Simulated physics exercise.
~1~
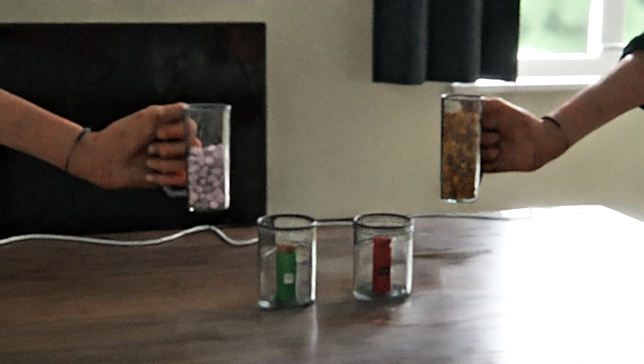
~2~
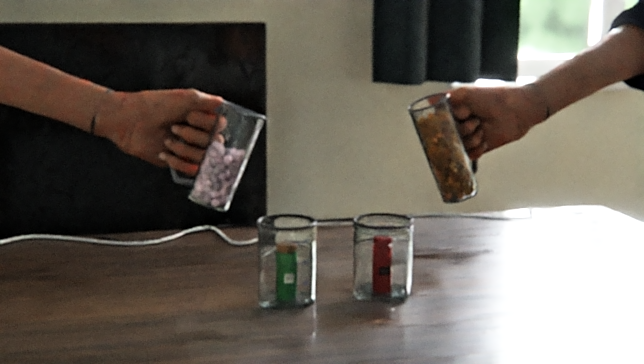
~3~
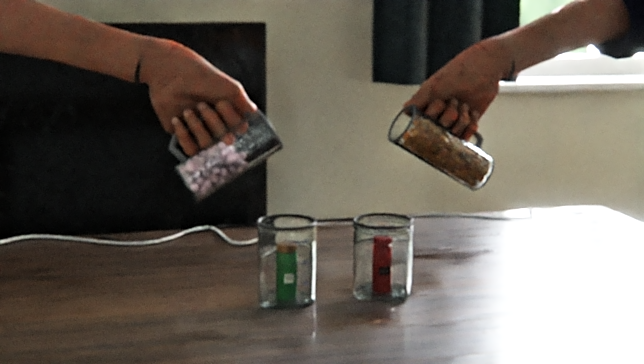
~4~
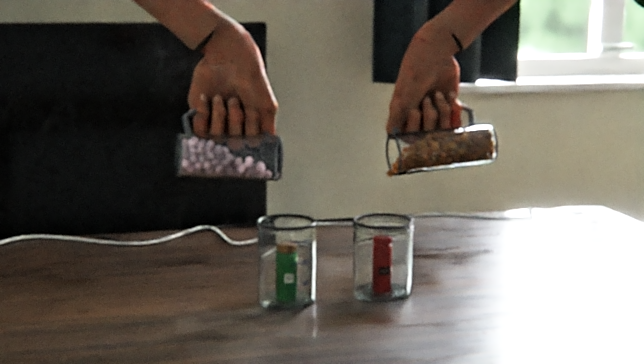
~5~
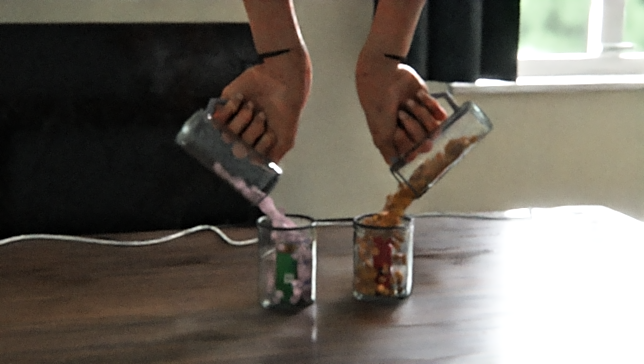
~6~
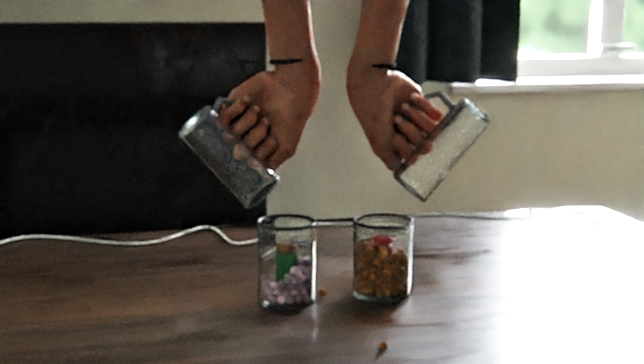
Two hands tipped glass mugs of small loose pieces over two clear containers on a wooden table, pouring pinkish bits around a green object and orange-brown ones around a red object, leaving both tops showing and a couple of stray pieces on the table.
